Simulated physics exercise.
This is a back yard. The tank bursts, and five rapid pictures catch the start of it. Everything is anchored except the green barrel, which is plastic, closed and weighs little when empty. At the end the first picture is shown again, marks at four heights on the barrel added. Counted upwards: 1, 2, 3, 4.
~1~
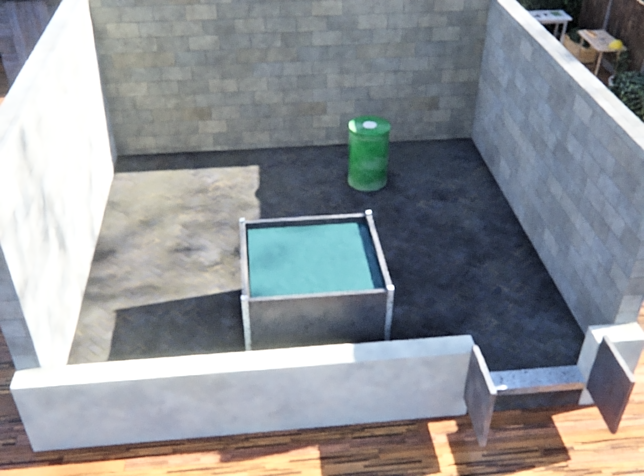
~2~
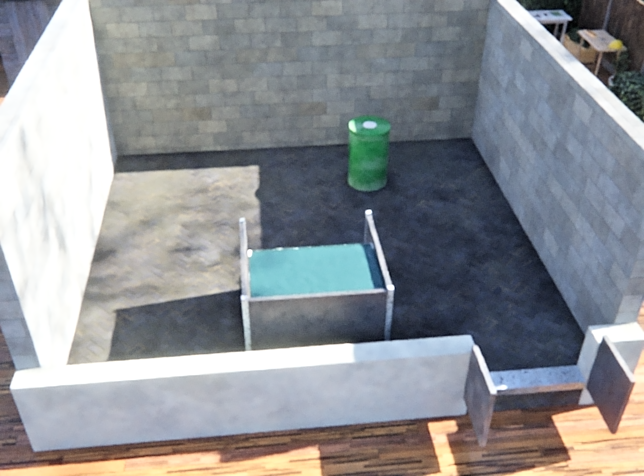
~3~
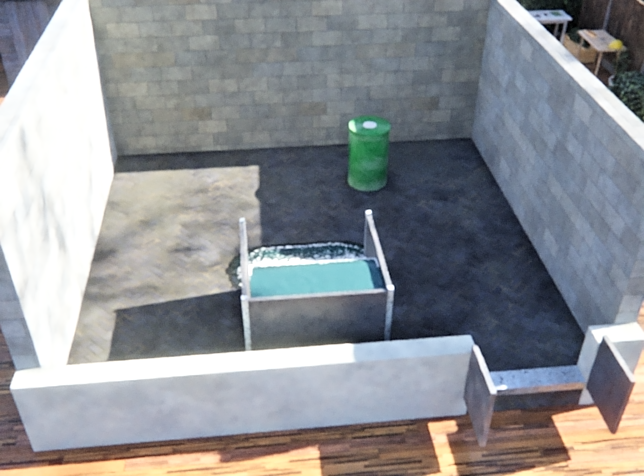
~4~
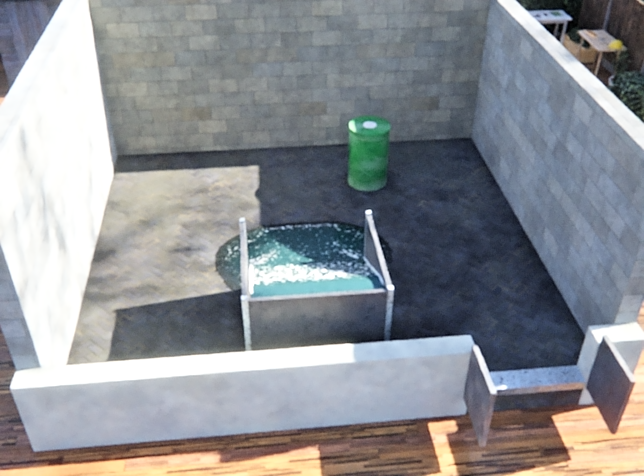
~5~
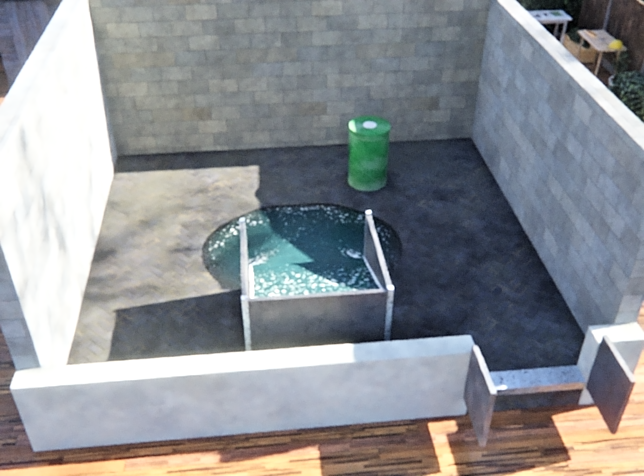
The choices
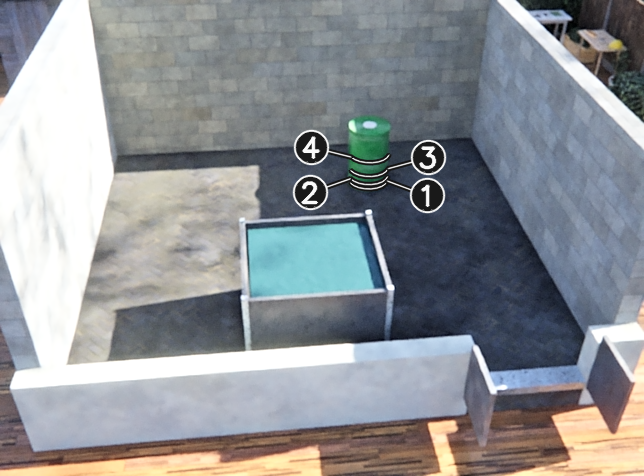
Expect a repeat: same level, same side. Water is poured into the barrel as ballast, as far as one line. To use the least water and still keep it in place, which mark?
Go for 4.
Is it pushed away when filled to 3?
Yes, it does.
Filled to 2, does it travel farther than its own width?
Yes, clearly.
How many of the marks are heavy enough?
One of the four.
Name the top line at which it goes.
That is line 3.
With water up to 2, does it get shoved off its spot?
Yes, that goes wrong.
On the marked copy, 1 at (370, 188); 2 at (371, 184); 3 at (371, 176); 4 at (372, 162); from the bottom up 1, 2, 3, 4.
Choosing 1, it is pushed about 6 times its own width away.
Choosing 2, it is pushed about 3 times its own width away.
Choosing 3, it is pushed about half its own width away.
Choosing 4, it does not move.
